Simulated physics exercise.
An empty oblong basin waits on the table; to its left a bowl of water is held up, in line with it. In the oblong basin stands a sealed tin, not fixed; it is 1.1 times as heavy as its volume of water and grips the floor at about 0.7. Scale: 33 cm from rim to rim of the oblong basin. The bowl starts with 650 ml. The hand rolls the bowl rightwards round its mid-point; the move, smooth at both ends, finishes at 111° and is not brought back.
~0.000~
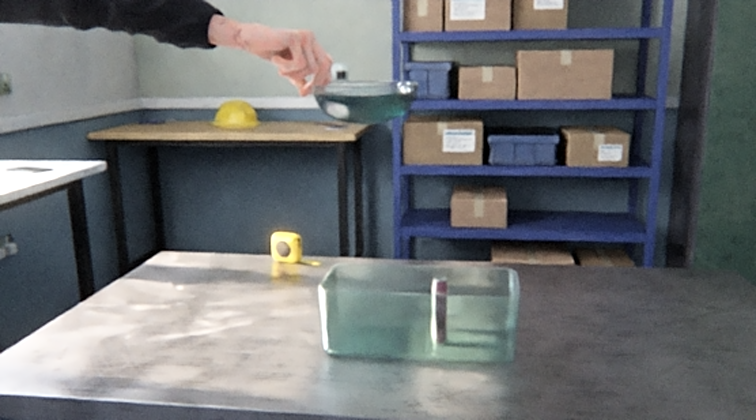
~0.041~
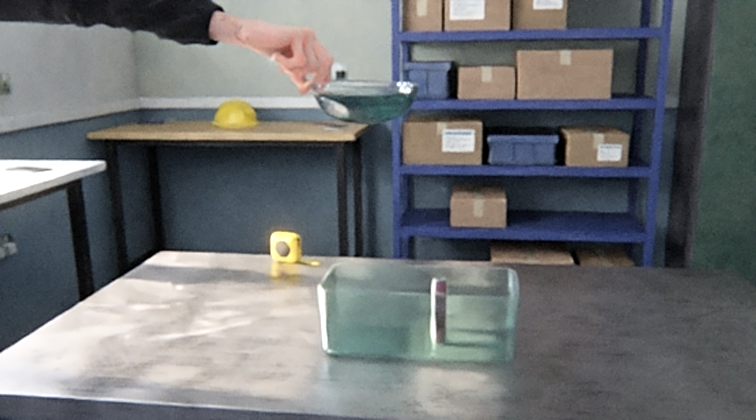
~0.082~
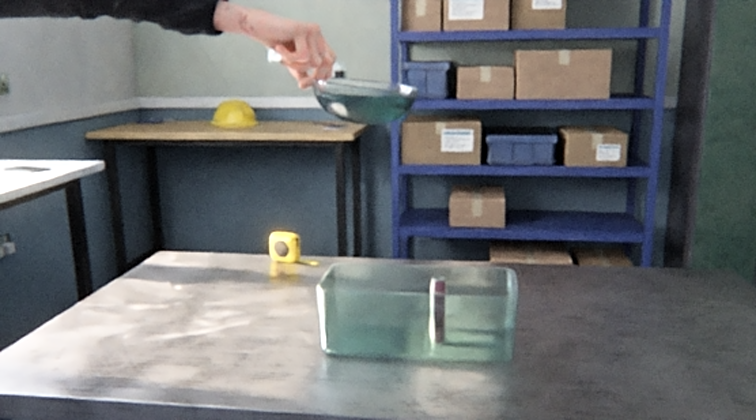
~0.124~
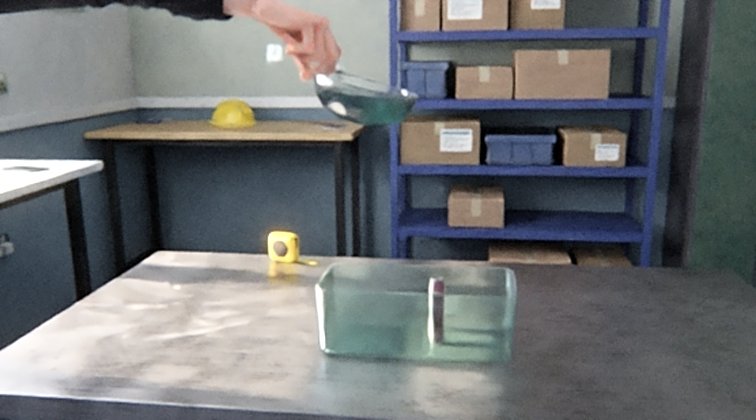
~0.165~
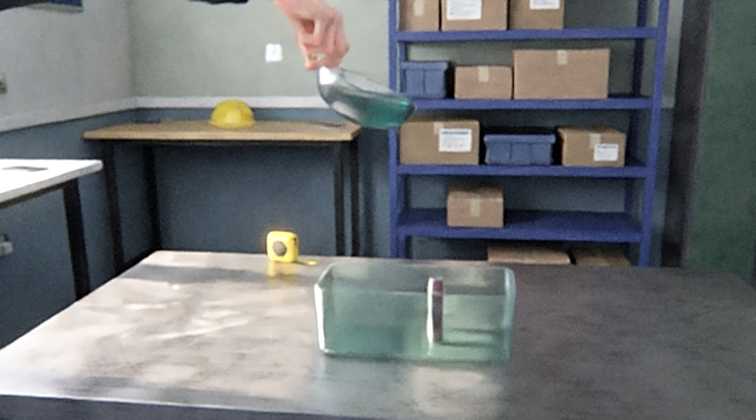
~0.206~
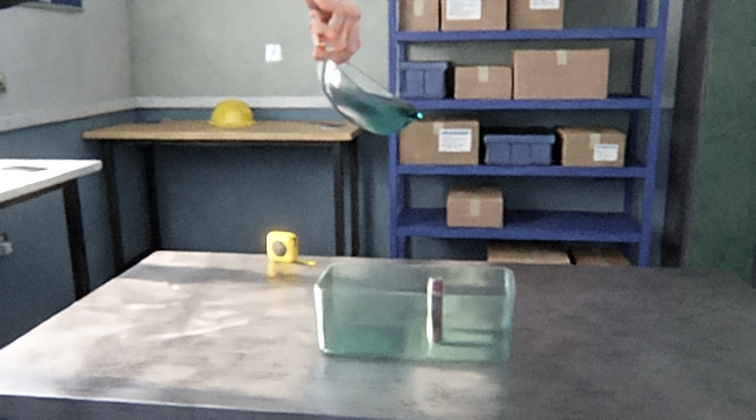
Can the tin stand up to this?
It topples.
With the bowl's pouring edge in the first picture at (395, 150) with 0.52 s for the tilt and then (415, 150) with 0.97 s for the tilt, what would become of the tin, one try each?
First it goes over; then it stays up.
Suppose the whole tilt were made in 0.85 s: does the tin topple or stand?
The tin goes over.
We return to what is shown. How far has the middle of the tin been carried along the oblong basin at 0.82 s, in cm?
About 6 cm.
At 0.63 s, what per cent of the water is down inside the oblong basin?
Near 82 in a hundred.
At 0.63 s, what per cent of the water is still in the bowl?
Some 0 per cent.
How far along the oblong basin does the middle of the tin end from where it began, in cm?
About 9.5 cm.
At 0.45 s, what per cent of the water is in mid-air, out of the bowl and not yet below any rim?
Near 88 in a hundred.
By 0.45 s the tilt is 106° and 1 per cent is still to pour; the tin stands where it began.
By 0.63 s the tilt is 111° and 0 per cent is still to pour; the tin stands 2 cm from where it began.
By 0.82 s the tilt is 111° and 0 per cent is still to pour; the tin leans 39°.
By 1.02 s the tilt is 111° and 0 per cent is still to pour; the tin lies on its side.
At rest the tin lies on its side.
